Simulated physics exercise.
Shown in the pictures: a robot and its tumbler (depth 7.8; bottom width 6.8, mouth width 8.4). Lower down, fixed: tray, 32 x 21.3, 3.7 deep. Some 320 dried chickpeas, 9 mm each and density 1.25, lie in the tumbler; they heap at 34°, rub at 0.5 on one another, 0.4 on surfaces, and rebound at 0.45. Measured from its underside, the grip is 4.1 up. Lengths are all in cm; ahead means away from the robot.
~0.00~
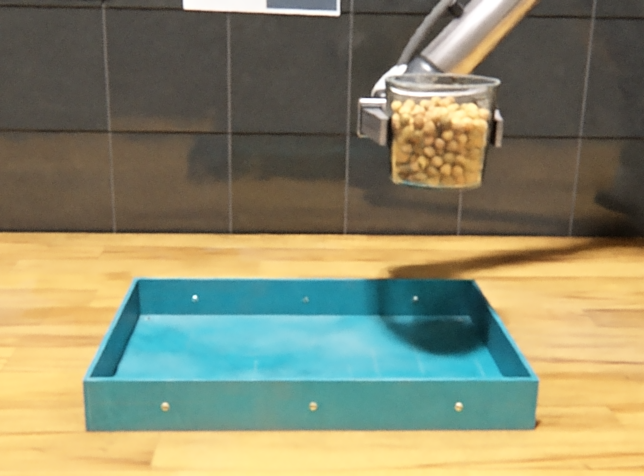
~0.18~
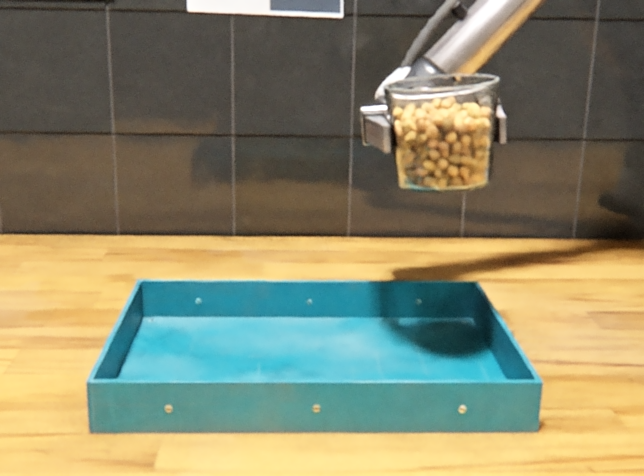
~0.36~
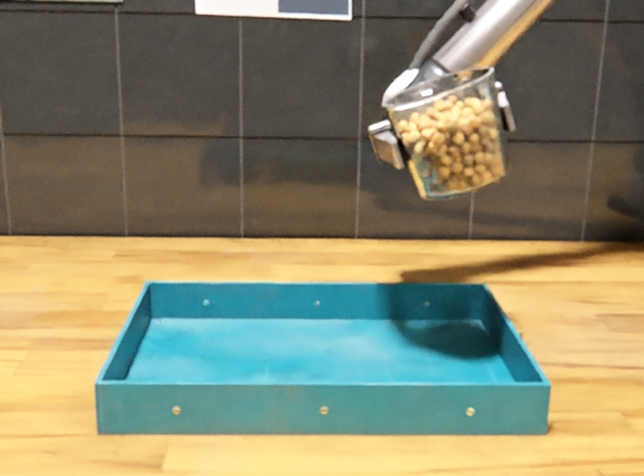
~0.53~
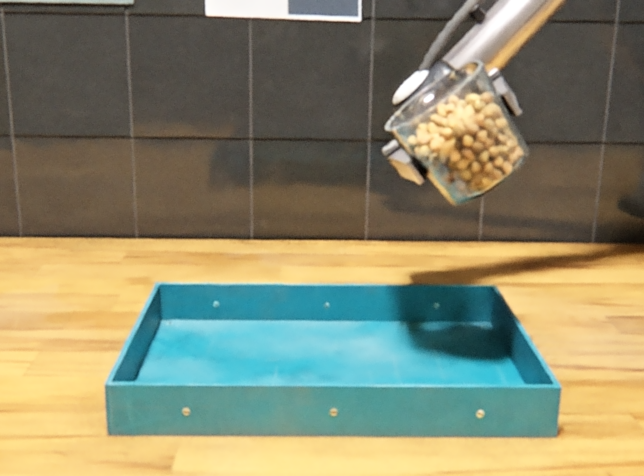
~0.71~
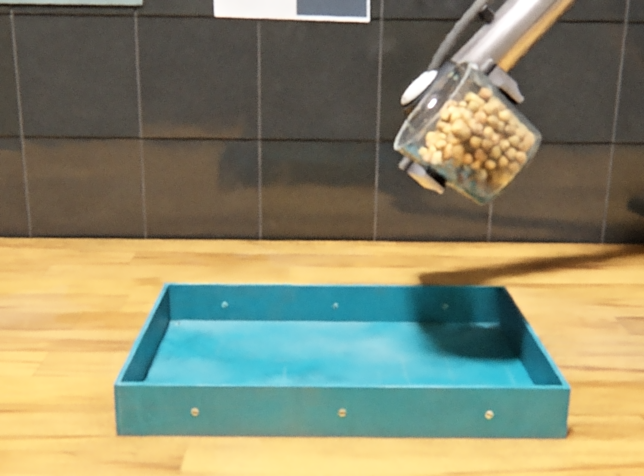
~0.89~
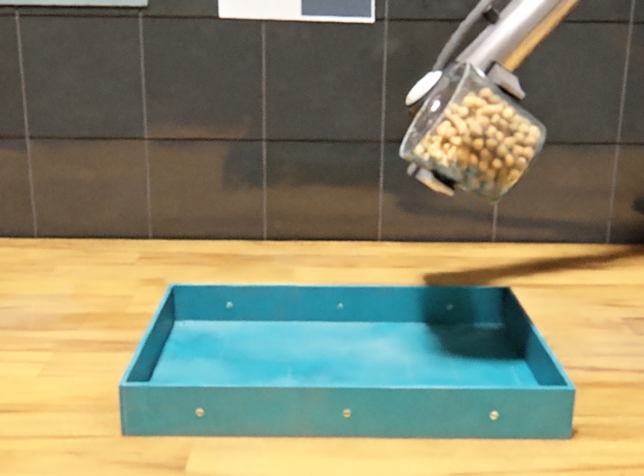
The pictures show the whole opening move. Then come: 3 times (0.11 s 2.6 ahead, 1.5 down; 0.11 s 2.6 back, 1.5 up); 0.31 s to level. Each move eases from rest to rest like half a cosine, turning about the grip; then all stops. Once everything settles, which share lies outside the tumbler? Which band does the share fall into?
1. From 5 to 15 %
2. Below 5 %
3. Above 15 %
1.
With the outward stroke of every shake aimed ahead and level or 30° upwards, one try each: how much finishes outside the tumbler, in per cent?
First try about 25 %, second try about 35 %.
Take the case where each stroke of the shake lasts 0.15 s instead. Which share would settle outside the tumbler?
It would be some 0 %.
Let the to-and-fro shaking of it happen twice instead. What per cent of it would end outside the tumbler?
Roughly 5 in a hundred.
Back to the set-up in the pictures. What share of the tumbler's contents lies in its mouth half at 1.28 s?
Estimate: Around 40 %.
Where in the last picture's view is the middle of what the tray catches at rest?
Near (315, 368).
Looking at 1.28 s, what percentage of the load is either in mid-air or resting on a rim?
Roughly 2 per cent.
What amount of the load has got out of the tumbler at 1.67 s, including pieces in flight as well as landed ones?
I'd put it at some 5 percent.
After 1.28 s, tilted 57° forward, highest piece 21 above the table; 304 in the tumbler, 9 in the tray, 8 in flight or on a rim.
After 1.67 s, tilted 39° forward, highest piece 22 above the table; 298 in the tumbler, 21 in the tray, 2 in flight or on a rim.
After 2.06 s, level, highest piece 24 above the table; 298 in the tumbler, 23 in the tray.
After 3.11 s, level, highest piece 24 above the table; 298 in the tumbler, 23 in the tray.
In the end, 298 in the tumbler, 23 in the tray. That is 7 % outside the tumbler.
